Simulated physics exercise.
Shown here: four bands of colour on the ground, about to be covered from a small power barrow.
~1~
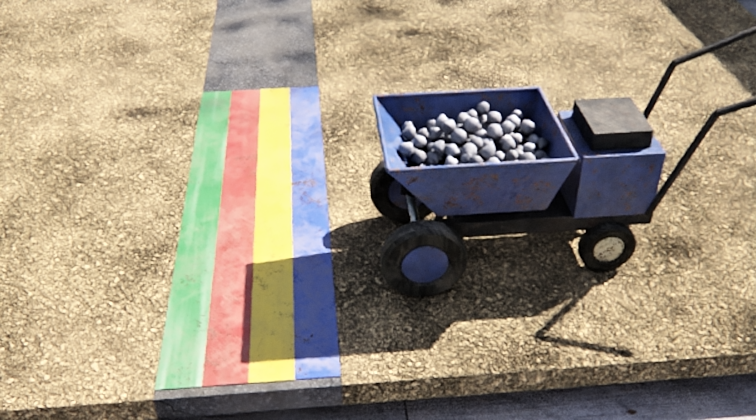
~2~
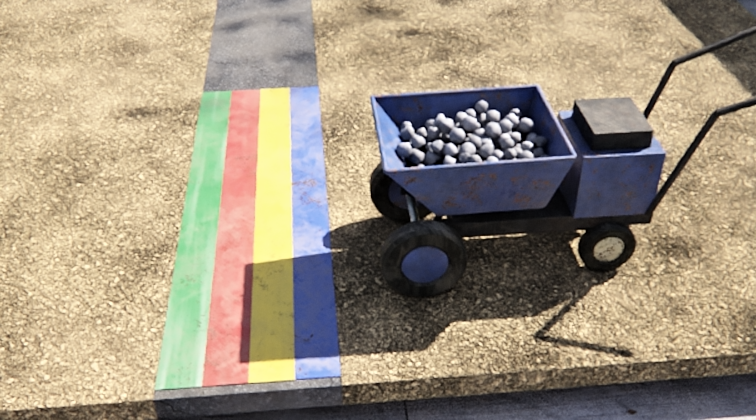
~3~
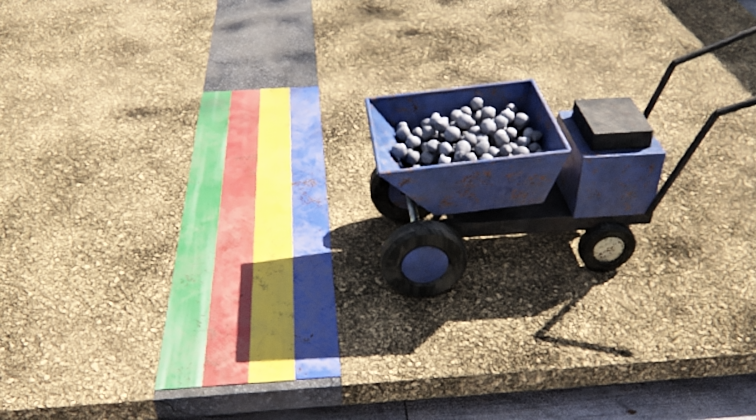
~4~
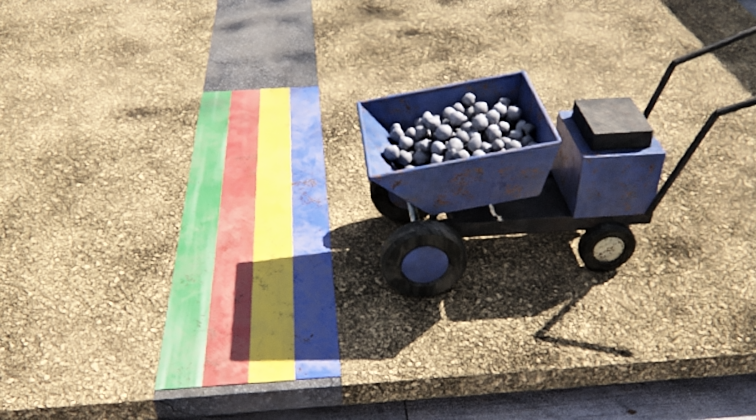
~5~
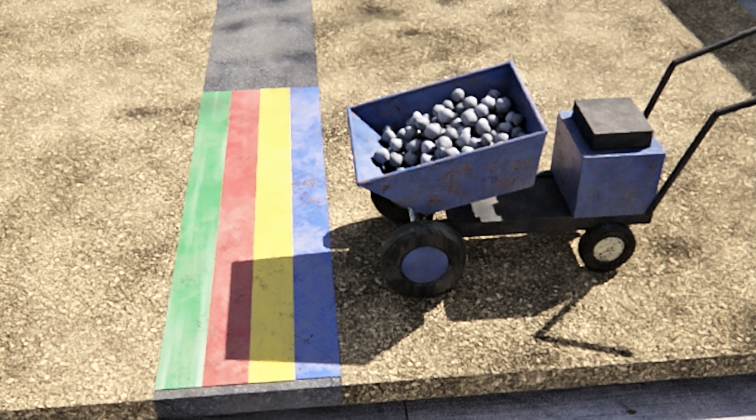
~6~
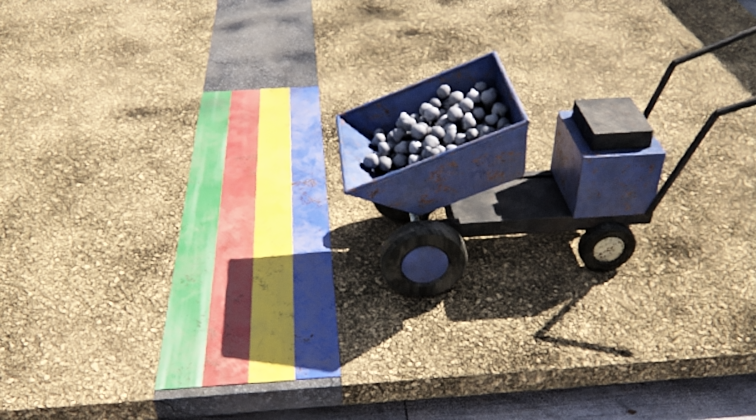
On sunlit, rough pale ground, a small blue barrow heaped with round grey cobbles stands to the right of green, red, yellow and blue strips. Its skip starts level, then tilts gradually towards the strips, the back end rising clearly while the wheels stay put and the cobbles remain inside.
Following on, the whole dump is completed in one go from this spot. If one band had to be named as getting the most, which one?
I would name yellow.
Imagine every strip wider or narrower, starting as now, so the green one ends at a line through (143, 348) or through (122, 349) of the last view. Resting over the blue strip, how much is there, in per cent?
Roughly 10 per cent, then roughly 20 per cent.
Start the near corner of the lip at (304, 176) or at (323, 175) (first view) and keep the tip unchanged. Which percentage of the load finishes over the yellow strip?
About 0 %, then 0 %.
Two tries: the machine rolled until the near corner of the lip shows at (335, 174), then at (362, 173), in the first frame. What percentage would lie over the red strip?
I'd put it at around 30 percent the first time and 30 percent the second.
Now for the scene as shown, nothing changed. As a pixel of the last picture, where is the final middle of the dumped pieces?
(262, 256).
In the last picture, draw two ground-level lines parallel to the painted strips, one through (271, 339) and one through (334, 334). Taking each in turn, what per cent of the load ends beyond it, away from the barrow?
Around 40 per cent for the first, around 70 per cent for the second.
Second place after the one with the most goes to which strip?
Following the top strip comes the red one.
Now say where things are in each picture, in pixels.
The first frame shows lip of the skip at (388, 171), level; top of the load at (487, 146), round cobbles; blue strip at (316, 330); yellow strip at (272, 333); red strip at (229, 337); green strip at (184, 340).
The second frame shows lip of the skip at (386, 172), tipped barely; top of the load at (485, 145).
The third frame shows lip of the skip at (380, 174), tipped barely; top of the load at (481, 142).
The fourth frame shows lip of the skip at (370, 178), tipped a little; top of the load at (492, 131).
The fifth frame shows lip of the skip at (359, 185), tipped clearly; top of the load at (482, 125).
The sixth frame shows lip of the skip at (346, 193), tipped clearly; top of the load at (479, 114); blue strip at (316, 330); yellow strip at (272, 333); red strip at (229, 337); green strip at (184, 340).
Soon after the last picture, skip tipped steeply; all in the skip.
A little later, skip tipped right over; about two thirds in the skip; a stray few over the blue strip; about a quarter over the yellow strip; a small part over the red strip.
Later still, skip tipped right over; about a third in the skip; a small part over the blue strip; about a third over the yellow strip; about a quarter over the red strip; a small part over the green strip; a stray few off the paint.
At rest, skip tipped right over; about a third in the skip; a small part over the blue strip; about a third over the yellow strip; about a quarter over the red strip; a small part over the green strip; a stray few off the paint.
